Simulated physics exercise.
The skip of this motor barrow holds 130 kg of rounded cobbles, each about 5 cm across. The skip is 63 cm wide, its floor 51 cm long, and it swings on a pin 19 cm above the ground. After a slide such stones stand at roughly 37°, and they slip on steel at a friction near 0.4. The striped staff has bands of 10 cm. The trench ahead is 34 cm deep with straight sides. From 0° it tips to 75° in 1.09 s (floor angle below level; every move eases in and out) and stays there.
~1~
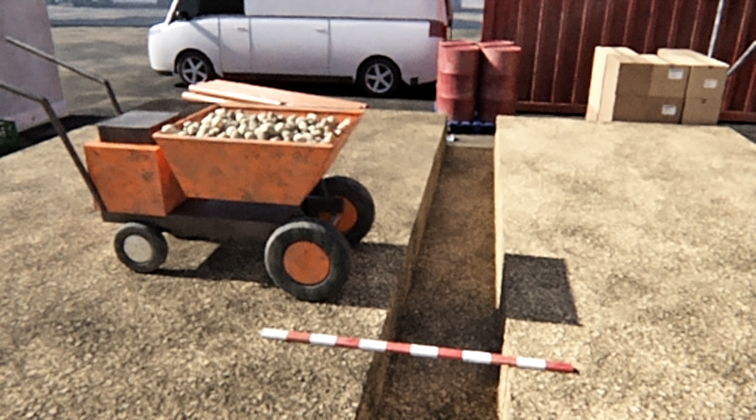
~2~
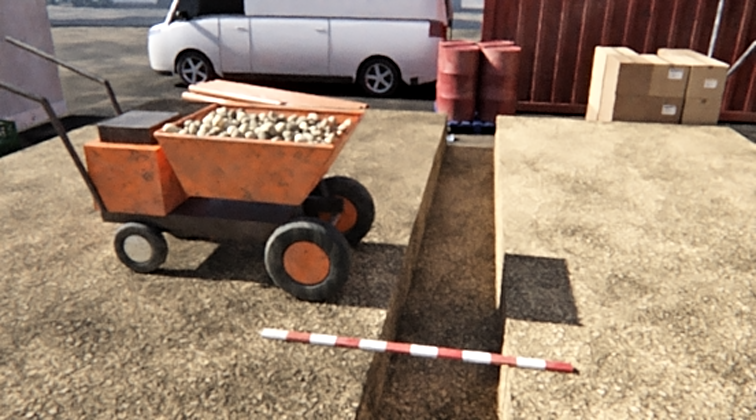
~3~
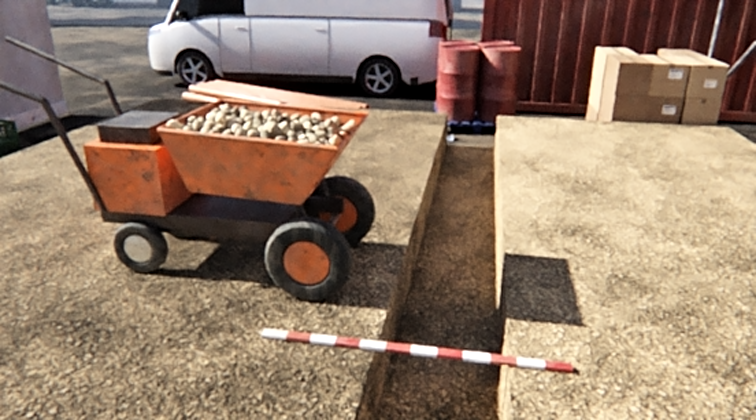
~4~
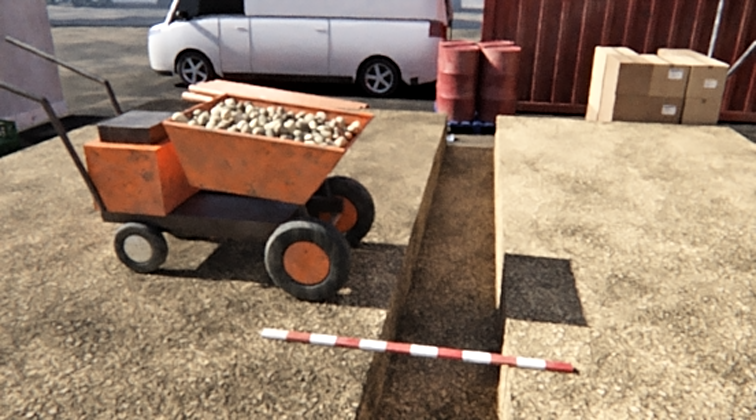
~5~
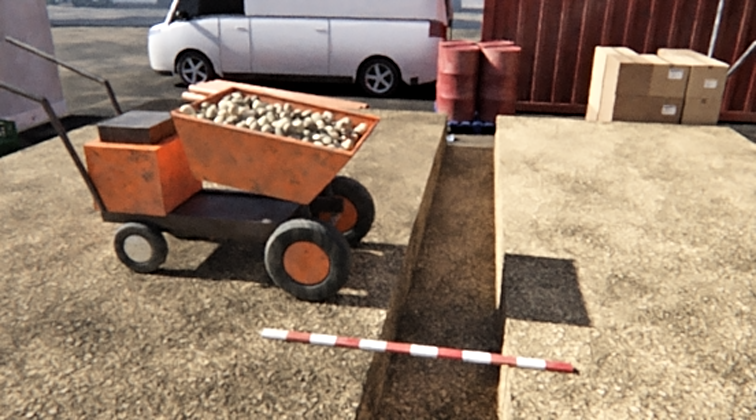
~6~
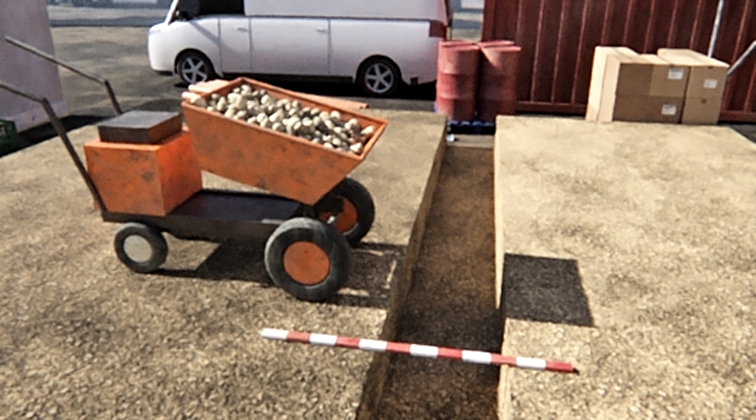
The clip shows an orange motor barrow loaded with rounded stones beside a straight trench, a striped staff lying across it. The skip starts out level, then gradually tilts forward to the right while the wheels stay still.
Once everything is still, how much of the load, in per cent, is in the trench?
About 86 per cent.
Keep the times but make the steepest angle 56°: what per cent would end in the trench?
It would be near 35 per cent.
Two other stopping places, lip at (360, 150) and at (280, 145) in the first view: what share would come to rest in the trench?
Near 60 per cent from the first place, 100 from the second.
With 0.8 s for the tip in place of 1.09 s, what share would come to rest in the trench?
It would be near 80 per cent.
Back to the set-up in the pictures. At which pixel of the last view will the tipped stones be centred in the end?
Around (469, 330).
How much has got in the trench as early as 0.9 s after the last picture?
About 40 per cent by then.
Then, 0.5 s after the last picture the floor is at 63°, 100 % in the skip; the foremost stones are at (438, 211).
Then, 0.9 s after the last picture the floor is at 75°, 54 % in the skip, 39 % in the trench, 7 % past the trench; the foremost stones are at (549, 286).
Then, 1.2 s after the last picture the floor is at 75°, 25 % in the skip, 62 % in the trench, 14 % past the trench; the foremost stones are at (639, 288).
Then, 3.2 s after the last picture the floor is at 75°, 0 % in the skip, 86 % in the trench, 14 % past the trench; the foremost stones are at (690, 291).
